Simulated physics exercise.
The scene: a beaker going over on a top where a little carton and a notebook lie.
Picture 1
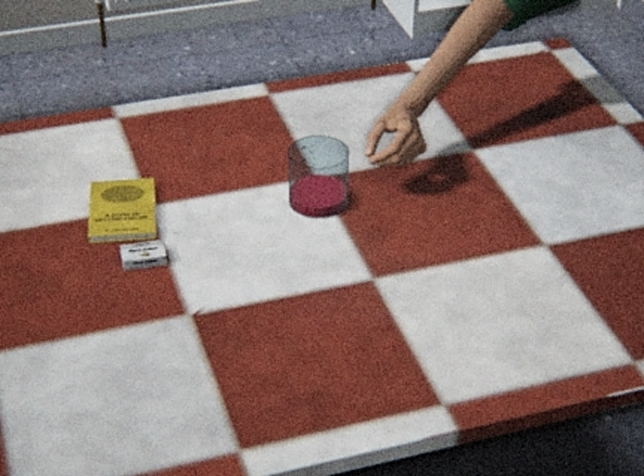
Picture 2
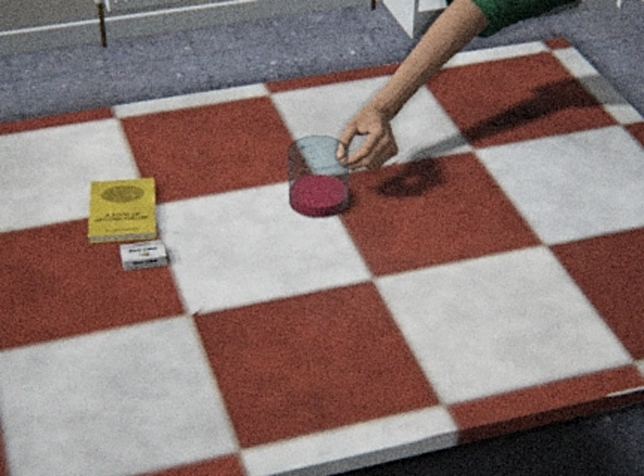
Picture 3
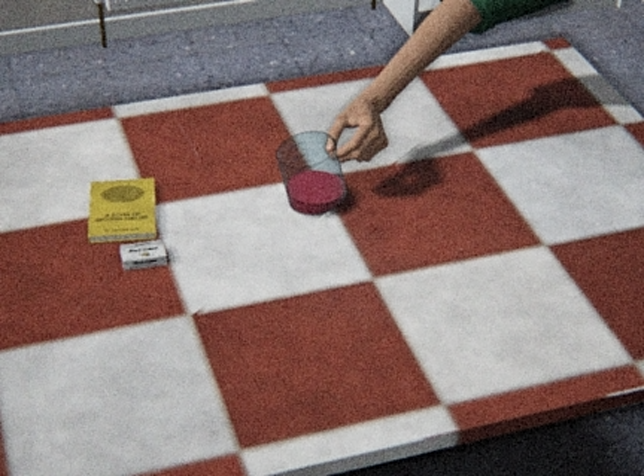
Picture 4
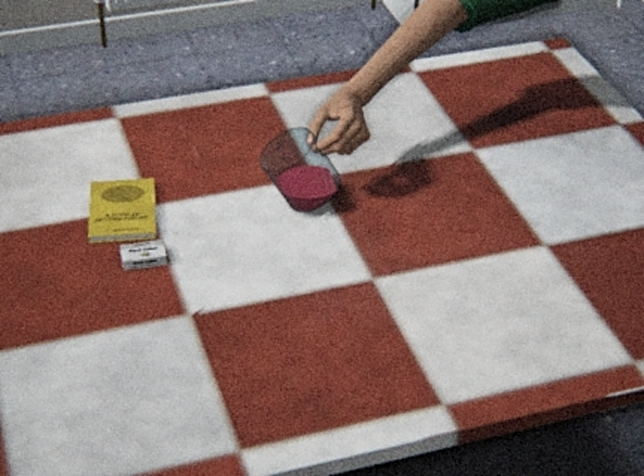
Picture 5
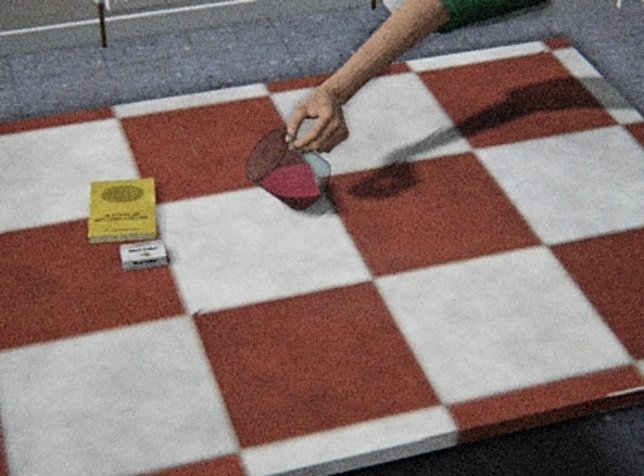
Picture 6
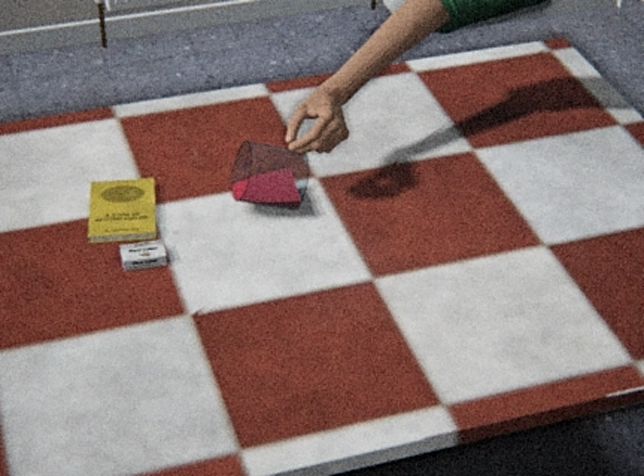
On a red and white checkered top, a hand reached in from the right and pushed a clear beaker of pinkish-red liquid, which leaned farther and farther left, beside a yellow notebook and a little carton.
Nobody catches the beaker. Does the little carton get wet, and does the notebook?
As for the little carton, it ends up in the puddle; the notebook ends up in the puddle.
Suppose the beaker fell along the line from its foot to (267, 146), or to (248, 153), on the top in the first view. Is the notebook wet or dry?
In the first try it escapes; in the second it stays dry.
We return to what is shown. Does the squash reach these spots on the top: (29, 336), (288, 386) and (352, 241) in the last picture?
First dry, second dry, third dry.
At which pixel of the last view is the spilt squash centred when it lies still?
At about (179, 222).
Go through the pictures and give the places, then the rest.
It stands upright; beaker (318, 176) about a quarter full; little carton (143, 250); notebook (122, 206), in the first picture.
Pushed off balance; beaker about a quarter full, surface at (318, 192), in the second picture.
Pushed off balance; beaker (312, 173) about a quarter full; notebook (122, 206), in the third picture.
Pushed off balance; beaker (300, 169) tipped 30°; little carton (143, 250), in the fourth picture.
Pushed off balance; beaker (288, 170) tipped 45°, in the fifth picture.
It is falling; beaker (269, 176) tipped 70°; little carton (143, 250); notebook (122, 206), in the sixth picture.
Shortly, the puddle covers about as much as a saucer; the little carton is soaking at its edge; the notebook is soaking at its edge.
Then, the puddle covers about as much as a tray; the little carton is soaking at its edge; the notebook is soaking at its edge.
At the finish, the puddle covers about as much as a tray; the little carton is soaking at its edge; the notebook is soaking at its edge.
